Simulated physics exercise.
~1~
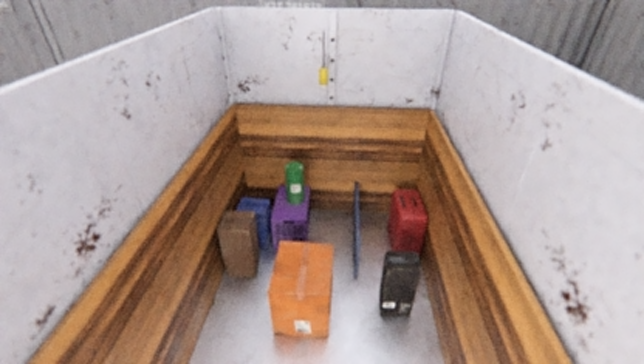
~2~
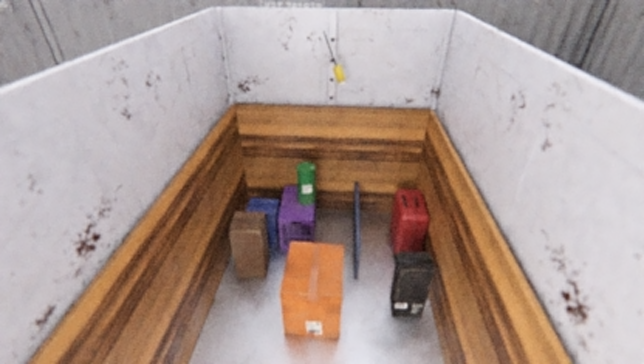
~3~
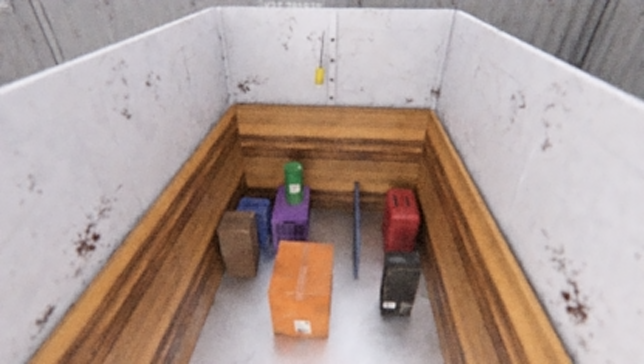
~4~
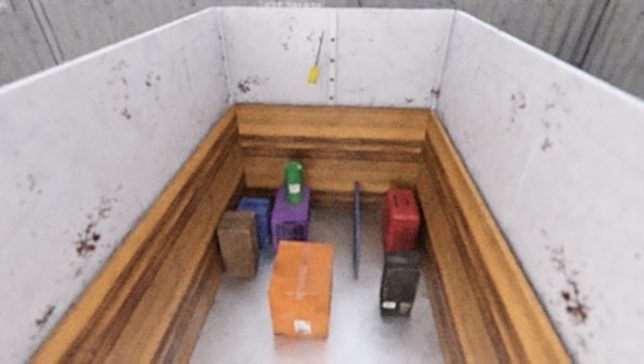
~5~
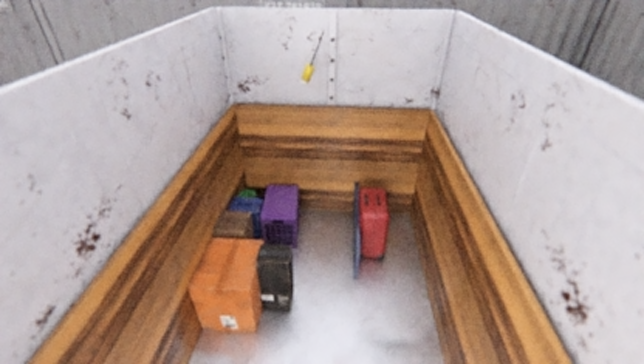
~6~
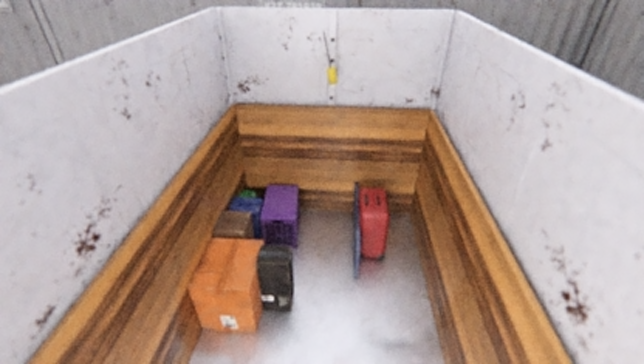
The video shows boxes and cases in a delivery van's load bay beneath a swinging yellow lamp, shifting slightly right and back before sliding sharply left. The green canister drops off the purple chest, and everything settles with the black box beside the orange one and the red case against the low board.
